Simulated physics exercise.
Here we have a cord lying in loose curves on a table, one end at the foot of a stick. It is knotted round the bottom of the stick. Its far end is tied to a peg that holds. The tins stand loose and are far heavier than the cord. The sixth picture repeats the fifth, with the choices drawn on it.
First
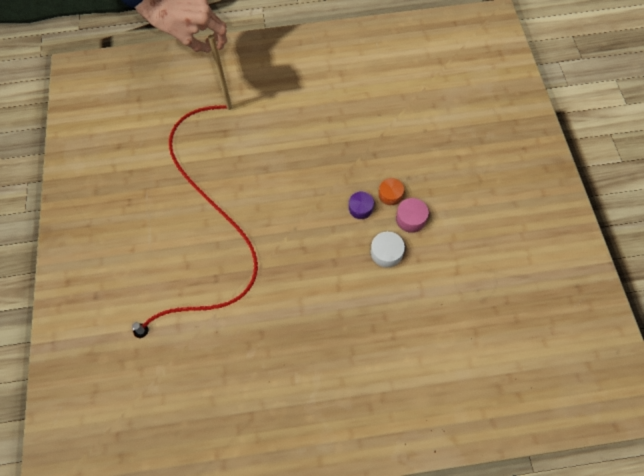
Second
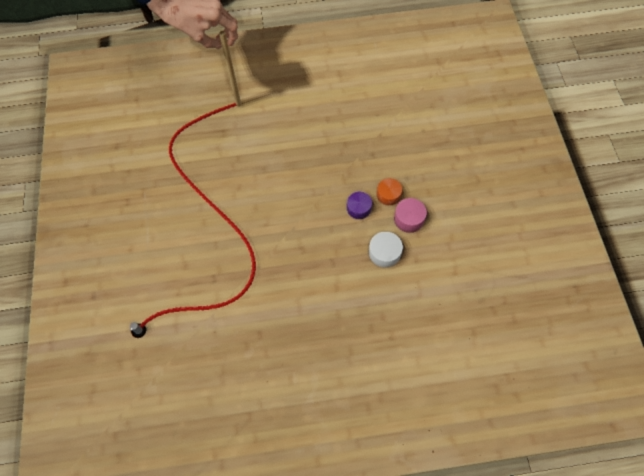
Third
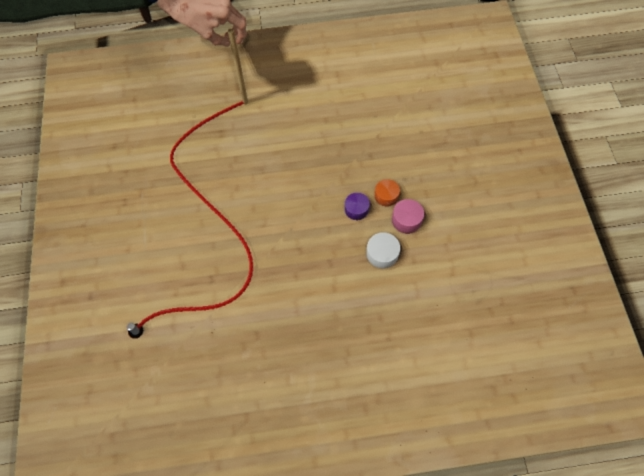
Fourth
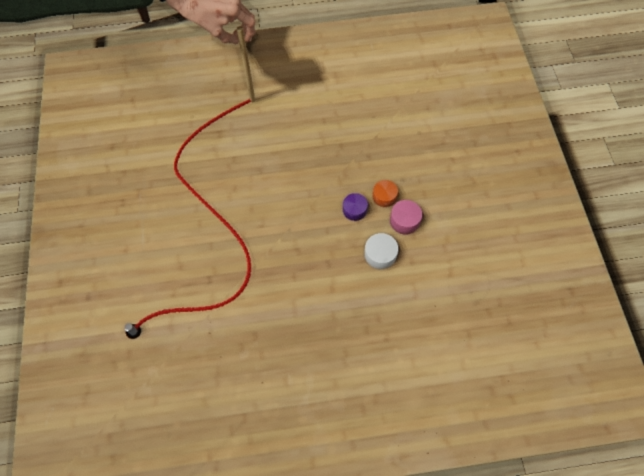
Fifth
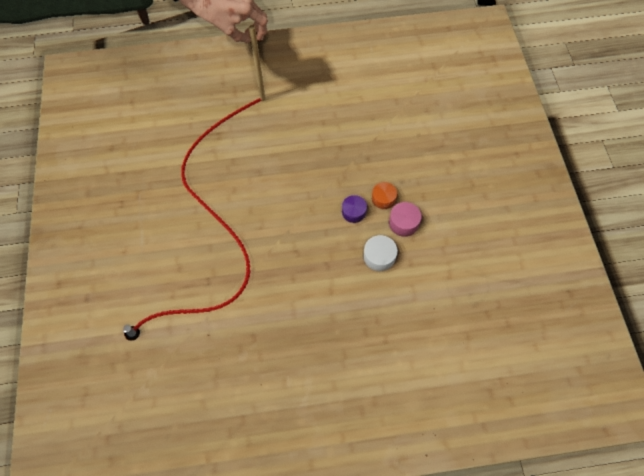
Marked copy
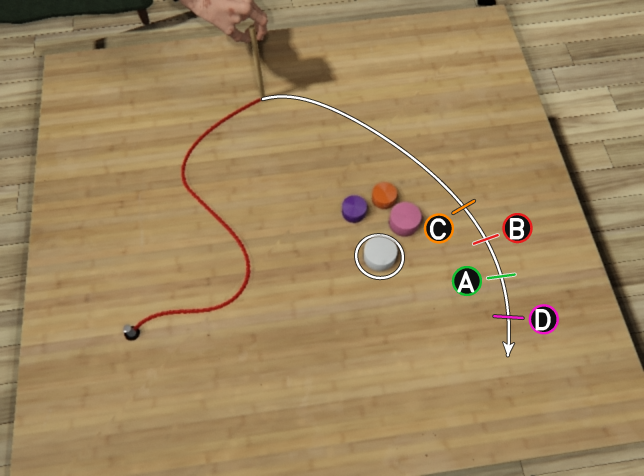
A thin stick, gripped by a hand, stands near the far edge of a wooden tabletop seen from above at an angle. A red cord curves from its foot to a dark peg at lower left, with purple, orange, pink and white tins clustered right of centre. The hand draws the stick steadily rightward, pulling the cord's upper bend looser, while the camera drifts very slightly right.
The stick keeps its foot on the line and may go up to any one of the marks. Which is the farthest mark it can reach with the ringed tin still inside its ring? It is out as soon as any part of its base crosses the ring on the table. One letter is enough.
A is the last safe stop.
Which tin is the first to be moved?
The orange tin.
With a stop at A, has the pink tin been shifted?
By then, yes.
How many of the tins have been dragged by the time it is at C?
The count is none.
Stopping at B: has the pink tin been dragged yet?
No.
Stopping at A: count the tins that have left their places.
By then, three.
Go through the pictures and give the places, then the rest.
White tin (387, 250); orange tin (391, 192); peg (138, 329), in the first frame.
Peg (136, 328); pink tin (410, 216), in the second frame.
Purple tin (357, 206); white tin (383, 251), in the third frame.
Orange tin (385, 194); peg (131, 329), in the fourth frame.
Pink tin (405, 219); purple tin (354, 209); white tin (380, 253), in the fifth frame.
On the marked copy, A at (501, 276); B at (486, 239); C at (464, 207); D at (508, 317); the ring at (380, 256); the route from (263, 99) via (429, 172) to (508, 356).
Taking A. A third of the way, foot of the stick (362, 125); white tin (380, 253).
Two thirds of the way, foot of the stick (449, 192); white tin (380, 253).
When it is over, foot of the stick (501, 277); pink tin (407, 228); purple tin (355, 230); white tin (380, 253); orange tin (379, 223); the white tin is still in its ring.
As for the rest, B is safe but short; C is safe but short; D drags the ringed tin to (379, 270).
